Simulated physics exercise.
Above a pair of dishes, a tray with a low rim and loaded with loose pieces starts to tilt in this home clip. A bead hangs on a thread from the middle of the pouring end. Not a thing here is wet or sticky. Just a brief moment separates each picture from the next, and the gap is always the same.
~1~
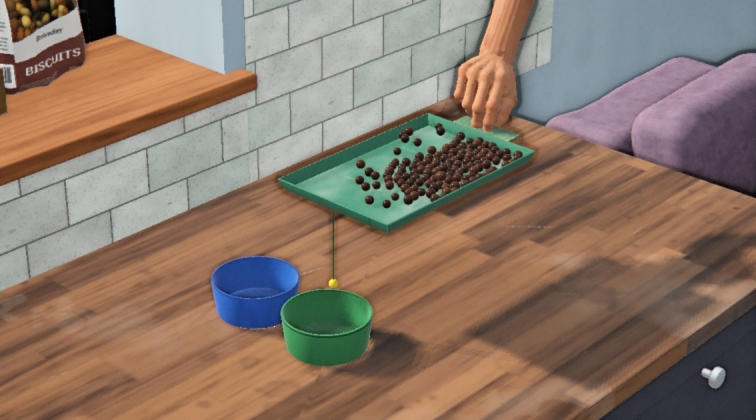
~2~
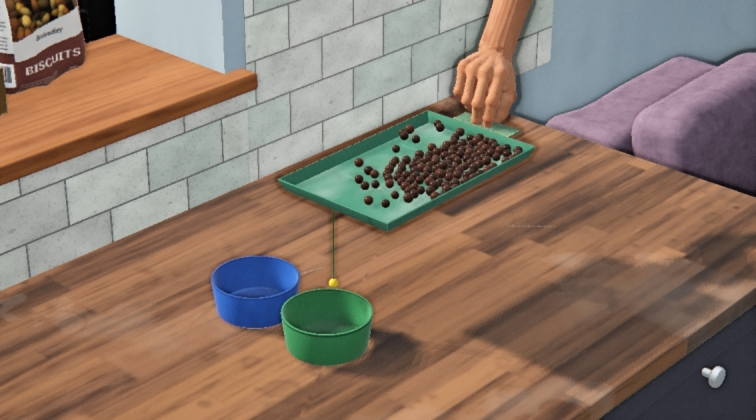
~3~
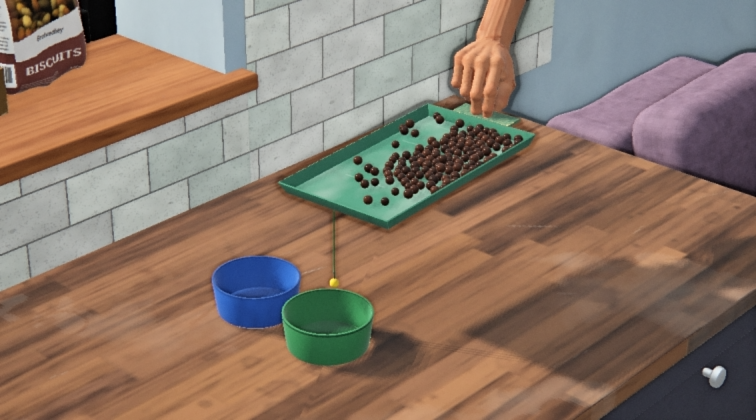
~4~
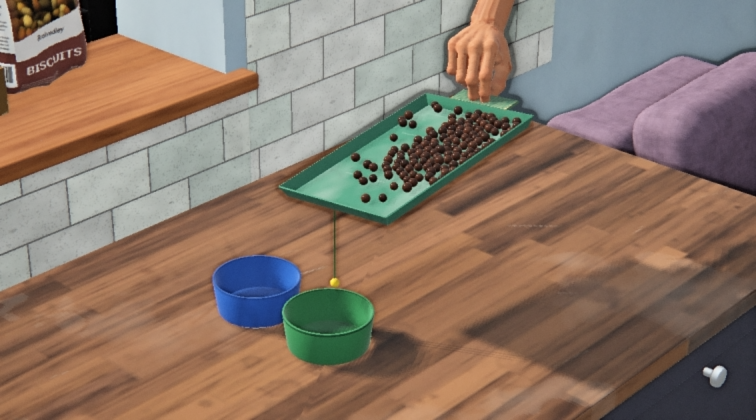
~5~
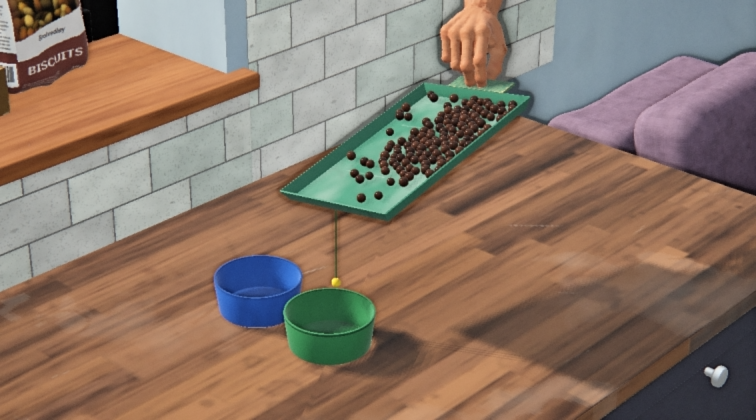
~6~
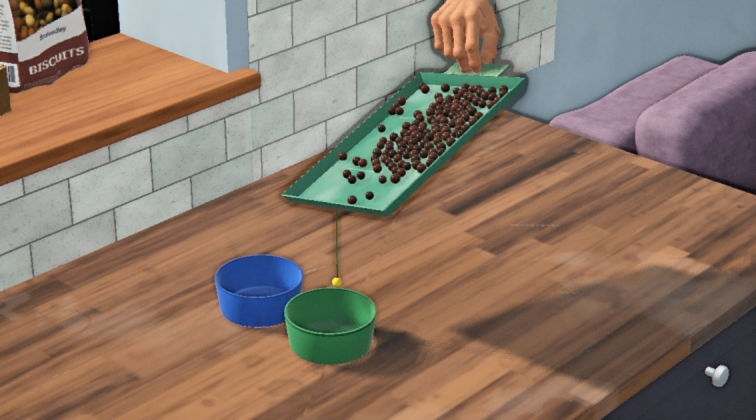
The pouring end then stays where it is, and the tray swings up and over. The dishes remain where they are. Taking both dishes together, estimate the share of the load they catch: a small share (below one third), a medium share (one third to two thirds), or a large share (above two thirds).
They catch a large share of it.
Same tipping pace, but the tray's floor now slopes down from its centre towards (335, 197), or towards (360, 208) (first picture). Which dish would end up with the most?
The first tilt favours the left-side dish and the second favours the right-side dish.
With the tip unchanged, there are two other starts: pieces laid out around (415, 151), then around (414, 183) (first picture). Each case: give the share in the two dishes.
It would be roughly 90 per cent for the first and roughly 80 per cent for the second.
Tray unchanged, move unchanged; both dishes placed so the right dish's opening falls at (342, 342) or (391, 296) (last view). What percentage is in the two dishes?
It comes to near 20 per cent the first time and near 10 per cent the second time.
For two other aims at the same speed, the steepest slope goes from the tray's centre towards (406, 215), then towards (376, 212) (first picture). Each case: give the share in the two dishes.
In turn 10 and 20 in a hundred.
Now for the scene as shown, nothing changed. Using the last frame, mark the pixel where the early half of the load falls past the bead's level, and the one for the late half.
Around (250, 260) at first; around (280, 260) after that.
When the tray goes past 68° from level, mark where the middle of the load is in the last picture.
Roughly at (264, 277).
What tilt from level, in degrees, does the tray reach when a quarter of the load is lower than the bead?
Close to 60° of tilt at that moment.
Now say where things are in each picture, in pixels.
The first frame shows corners of the pouring end near (286, 179) and (387, 221), level; middle of the load near (440, 169), chocolate balls; left dish near (224, 307); right dish near (295, 343); bead on its thread near (334, 284).
The second frame shows corners of the pouring end near (286, 179) and (387, 220), level; middle of the load near (440, 166).
The third frame shows corners of the pouring end near (286, 182) and (387, 217), tipped barely, lowest at the left corner; middle of the load near (440, 160).
The fourth frame shows corners of the pouring end near (286, 185) and (386, 214), tipped a little, lowest at the left corner; middle of the load near (439, 150), only a few on the move.
The fifth frame shows corners of the pouring end near (287, 189) and (385, 210), tipped clearly, lowest at the left corner; middle of the load near (435, 140), a little on the move.
The sixth frame shows corners of the pouring end near (288, 192) and (383, 206), tipped clearly, lowest at the left corner; middle of the load near (427, 133), all but a few on the move; left dish near (228, 305); right dish near (299, 341).
Shortly afterwards, tray tipped steeply; near a quarter on the tray; only a few in the right dish; near half in the left dish; only a few outside both; near a quarter in the air.
Next, tray tipped past a quarter turn; only a few in the right dish; the bulk in the left dish; a little outside both.
Some moments later, tray tipped past a quarter turn; only a few in the right dish; the bulk in the left dish; a little outside both.
In the end, tray tipped past a quarter turn; only a few in the right dish; the bulk in the left dish; a little outside both.
